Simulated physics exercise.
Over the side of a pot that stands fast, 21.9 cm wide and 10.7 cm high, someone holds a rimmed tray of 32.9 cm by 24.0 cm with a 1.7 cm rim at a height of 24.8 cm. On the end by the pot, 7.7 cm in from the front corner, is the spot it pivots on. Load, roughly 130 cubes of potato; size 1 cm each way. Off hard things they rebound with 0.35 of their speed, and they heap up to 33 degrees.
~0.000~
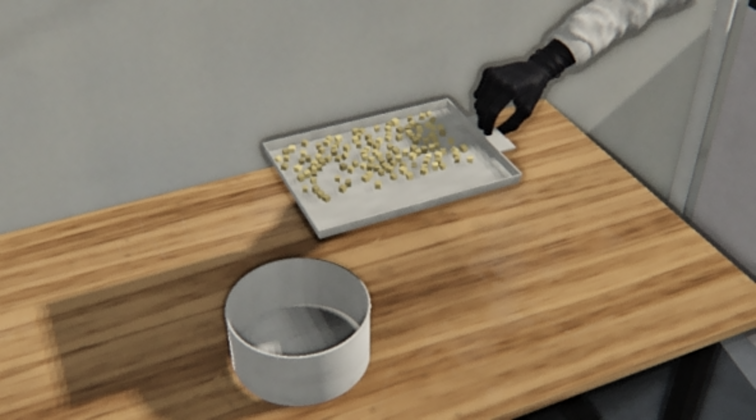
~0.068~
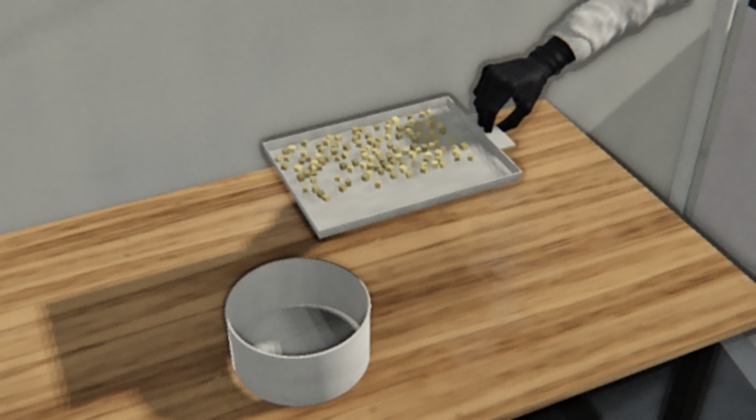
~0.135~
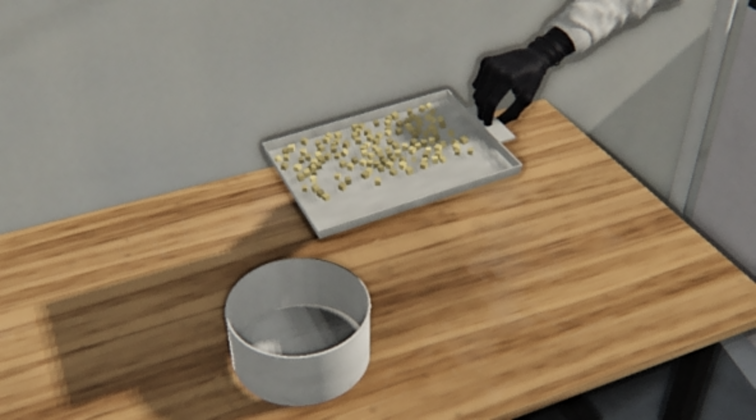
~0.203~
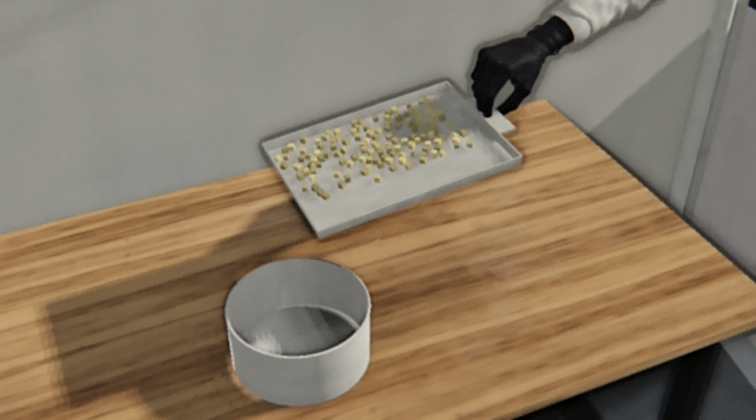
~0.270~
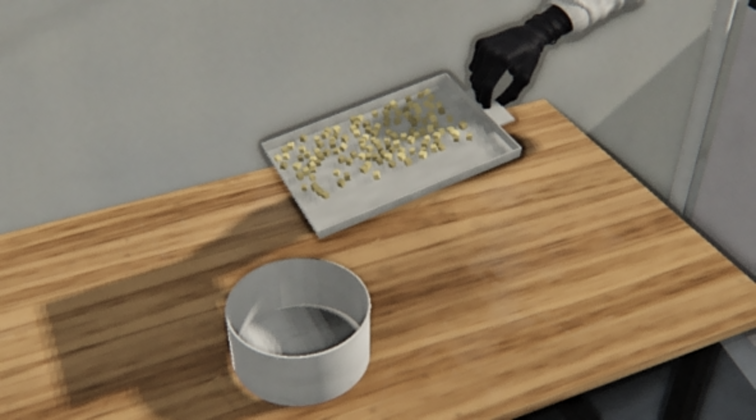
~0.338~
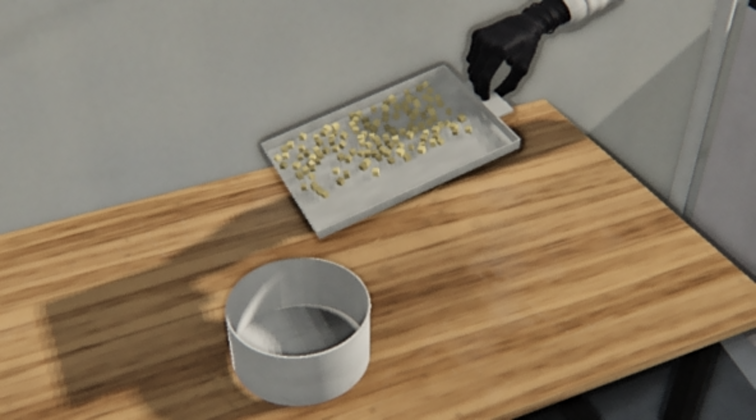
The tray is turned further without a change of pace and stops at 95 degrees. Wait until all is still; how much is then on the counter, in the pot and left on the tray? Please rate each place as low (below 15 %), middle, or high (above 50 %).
Counter: High, pot: Middle, tray: Low.
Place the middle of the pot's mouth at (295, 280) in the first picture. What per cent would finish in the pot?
Close to 55 in a hundred.
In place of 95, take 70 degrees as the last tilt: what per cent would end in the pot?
Then about 15 per cent.
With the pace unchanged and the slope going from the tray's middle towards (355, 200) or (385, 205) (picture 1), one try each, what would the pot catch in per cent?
Near 100 and 65 per cent, in that order.
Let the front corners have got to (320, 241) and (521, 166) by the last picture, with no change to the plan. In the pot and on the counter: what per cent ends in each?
Pot 60; counter 35.
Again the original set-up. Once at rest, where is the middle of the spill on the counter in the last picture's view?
Look close to (213, 308) in the last picture.
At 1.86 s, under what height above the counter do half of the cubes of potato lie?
Roughly 26 cm above the counter.
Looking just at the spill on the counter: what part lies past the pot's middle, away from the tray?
80 %.
Then, at 1.25 s, tilt 50 degrees; the tray holds 85 %, the pot 0 %.
Then, at 1.86 s, tilt 76 degrees; the tray holds 65 %, the pot 15 %.
After 2.52 s, tilt 95 degrees; the tray holds 15 %, the pot 30 %.
In the end, at 3.8 s, counter 55 %, pot 40 %, tray 5 %.
